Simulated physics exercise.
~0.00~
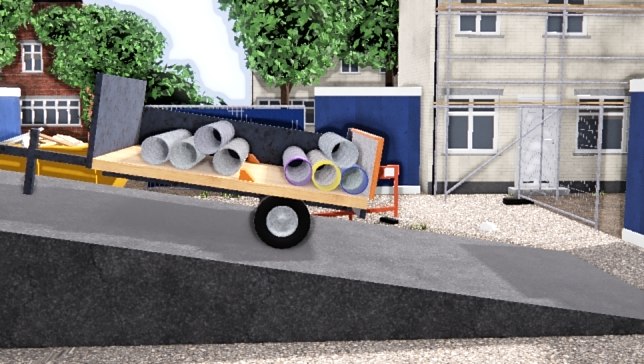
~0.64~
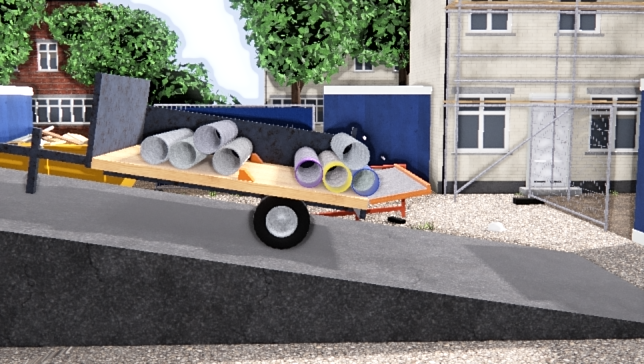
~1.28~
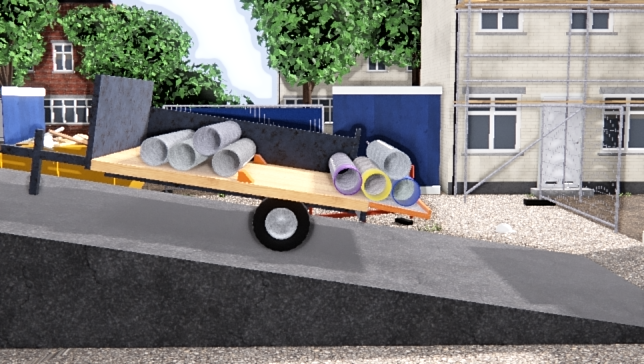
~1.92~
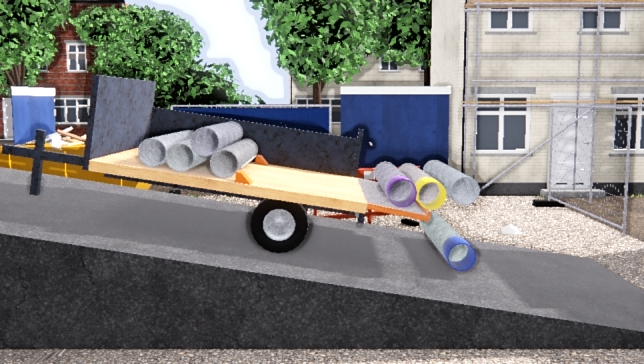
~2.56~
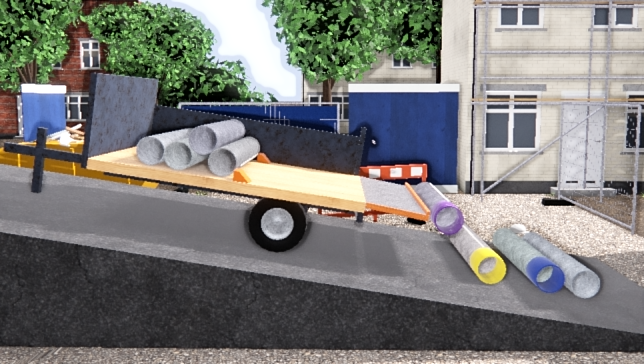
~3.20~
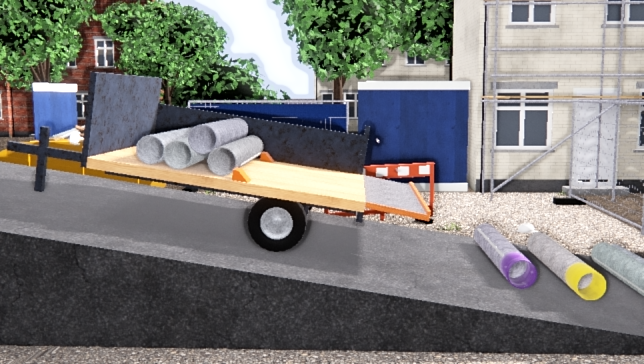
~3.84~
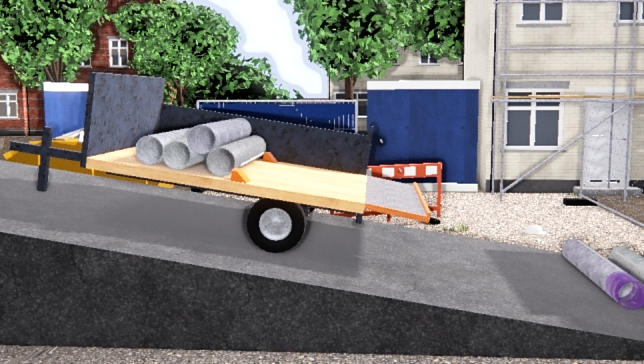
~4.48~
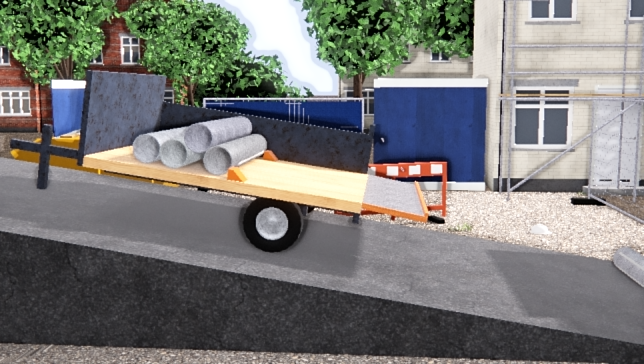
The clip shows a trailer of grey, purple, yellow and blue pipes on a slope as its tail gate drops open. The pipes beyond the orange chock roll right and down the slope, blue, yellow, then purple, while a grey stack stays on the bed.
